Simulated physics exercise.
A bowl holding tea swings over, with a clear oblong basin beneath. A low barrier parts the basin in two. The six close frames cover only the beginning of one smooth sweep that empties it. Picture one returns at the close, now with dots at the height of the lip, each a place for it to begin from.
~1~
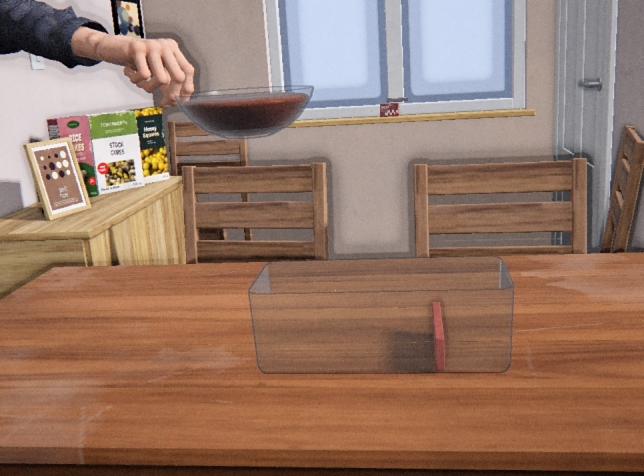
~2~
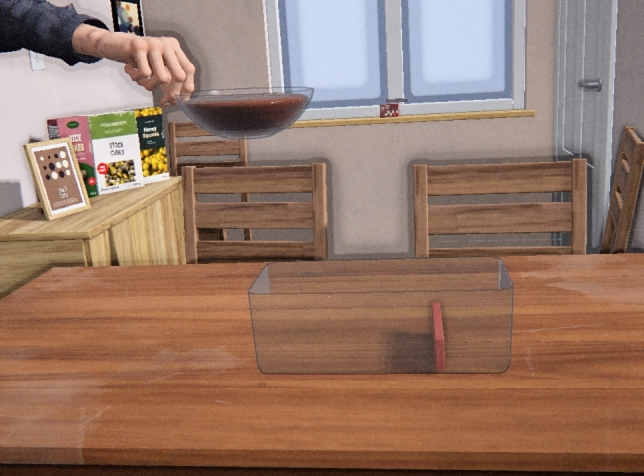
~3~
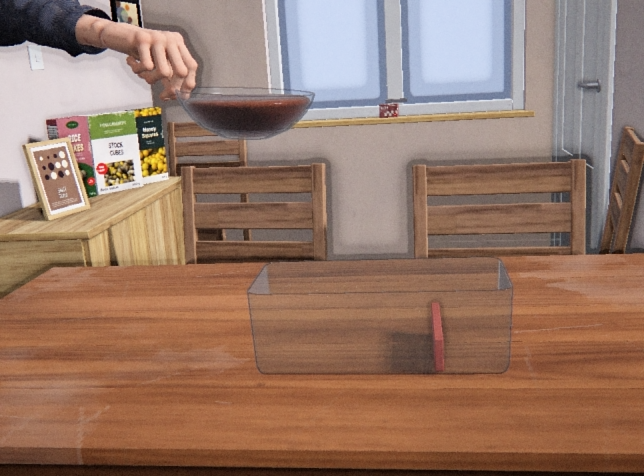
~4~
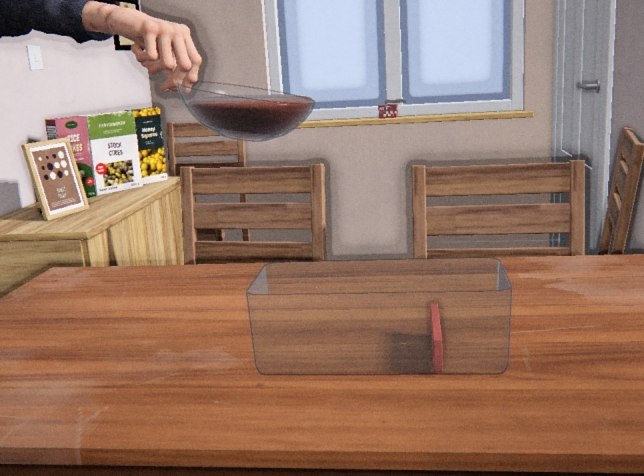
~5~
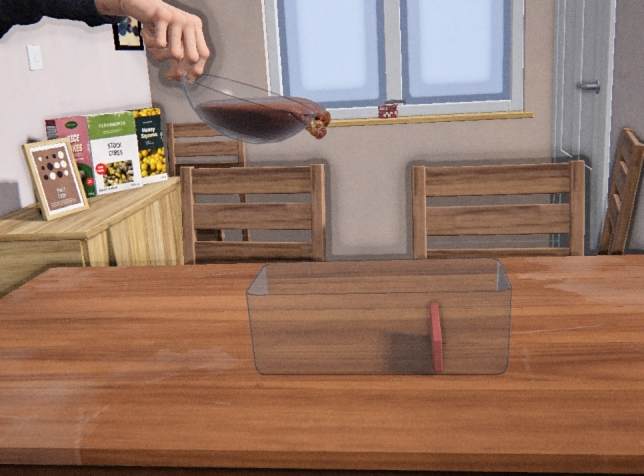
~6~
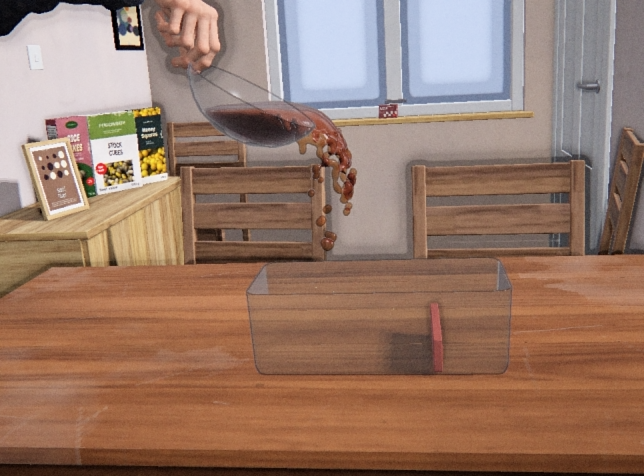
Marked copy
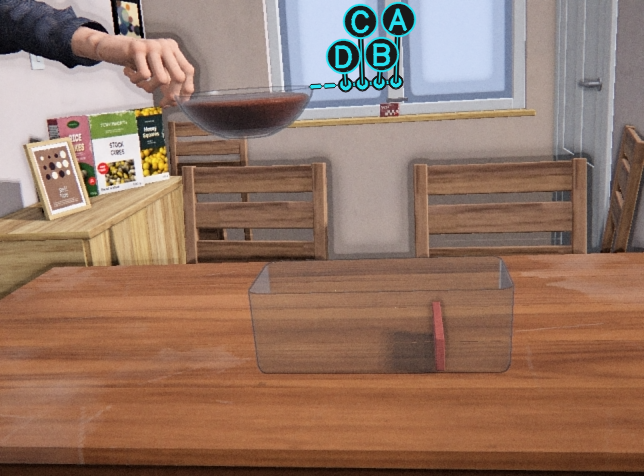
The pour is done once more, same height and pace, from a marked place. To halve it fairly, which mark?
Place C does it best.
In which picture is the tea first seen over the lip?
Picture 4.
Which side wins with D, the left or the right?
More ends on the left.
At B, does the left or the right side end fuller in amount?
The right one.
In cyan, A at (395, 81); B at (379, 82); C at (362, 83); D at (345, 84).
With A, about 32 % ends left of the wall and 67 % right of it.
With B, about 34 % ends left of the wall and 64 % right of it.
With C, about 49 % ends left of the wall and 49 % right of it.
With D, about 77 % ends left of the wall and 20 % right of it.
